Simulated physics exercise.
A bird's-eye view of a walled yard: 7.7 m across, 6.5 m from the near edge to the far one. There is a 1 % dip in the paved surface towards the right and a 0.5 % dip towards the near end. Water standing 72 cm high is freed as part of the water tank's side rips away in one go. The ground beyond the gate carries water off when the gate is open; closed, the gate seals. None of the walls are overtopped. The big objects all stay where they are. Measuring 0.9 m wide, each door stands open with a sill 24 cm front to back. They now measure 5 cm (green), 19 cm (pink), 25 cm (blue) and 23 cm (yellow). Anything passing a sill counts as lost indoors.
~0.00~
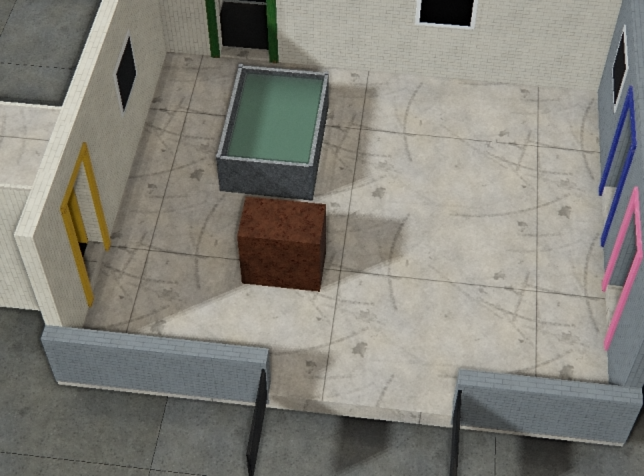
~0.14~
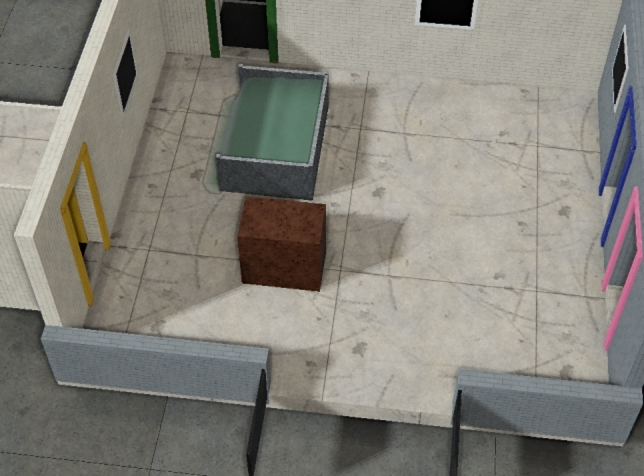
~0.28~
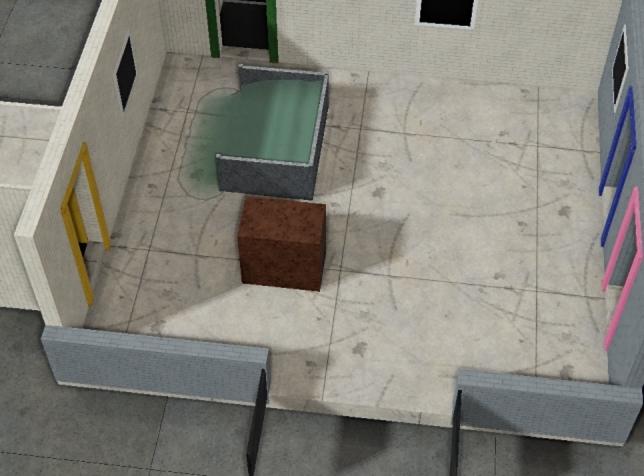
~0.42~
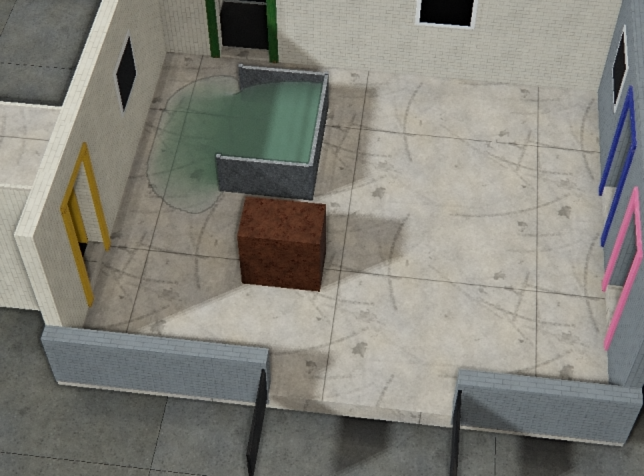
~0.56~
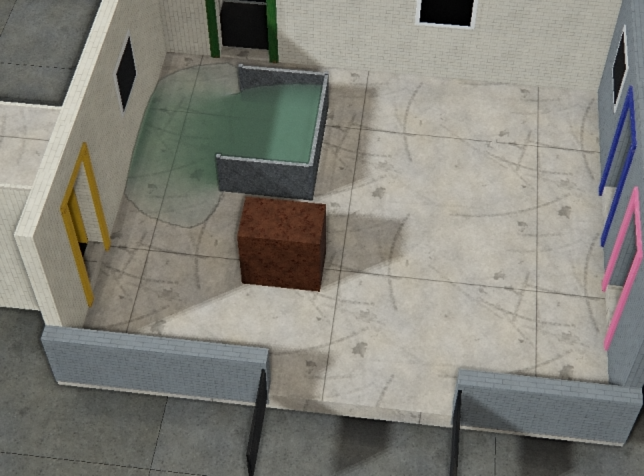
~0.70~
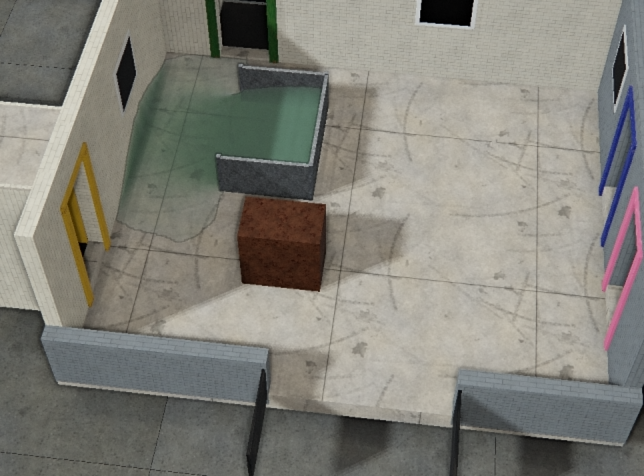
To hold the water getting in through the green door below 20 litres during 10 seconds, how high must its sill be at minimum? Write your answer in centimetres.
11.5 cm.
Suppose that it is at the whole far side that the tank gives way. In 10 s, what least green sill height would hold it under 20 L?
Then 33 cm.
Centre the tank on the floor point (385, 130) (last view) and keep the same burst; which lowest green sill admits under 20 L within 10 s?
At least some 12.5 centimetres tall.
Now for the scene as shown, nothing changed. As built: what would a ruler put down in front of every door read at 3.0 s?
Lab note, depth in cm: Green 13; pink 0; blue 0; yellow 7.
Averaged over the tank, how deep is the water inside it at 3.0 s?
Averaged depth comes out at about 11 cm.
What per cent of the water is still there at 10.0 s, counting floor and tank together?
Share still there: Approx. 88 percent.
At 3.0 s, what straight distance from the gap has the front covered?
Close to 4.8 metres, I'd say.
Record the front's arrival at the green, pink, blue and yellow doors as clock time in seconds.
Times: Green 1.0 s, pink 6.5 s, blue 5.5 s, yellow 1.2 s.
After 1.4 s water covers 15 % of the floor, deepest (49 cm) near (168, 52); 2 cm at the green door, 0 litres in over its 5 cm sill.
After 3.0 s water covers 35 % of the floor, deepest (24 cm) near (74, 357); 13 cm at the green door, 31 litres in over its 5 cm sill.
After 10.0 s water covers 80 % of the floor, deepest (12 cm) near (601, 417); 4 cm at the green door, 78 litres in over its 5 cm sill.
At the green door as built, the water arrived by 1.0 s and peaked near 14 cm at 2.6 s.
Run again over the same 10 s with other heights there, 33 litres in over 9.5 cm, 14 litres over 13 cm. The limit of 20 litres is kept from about 11.5 cm up.
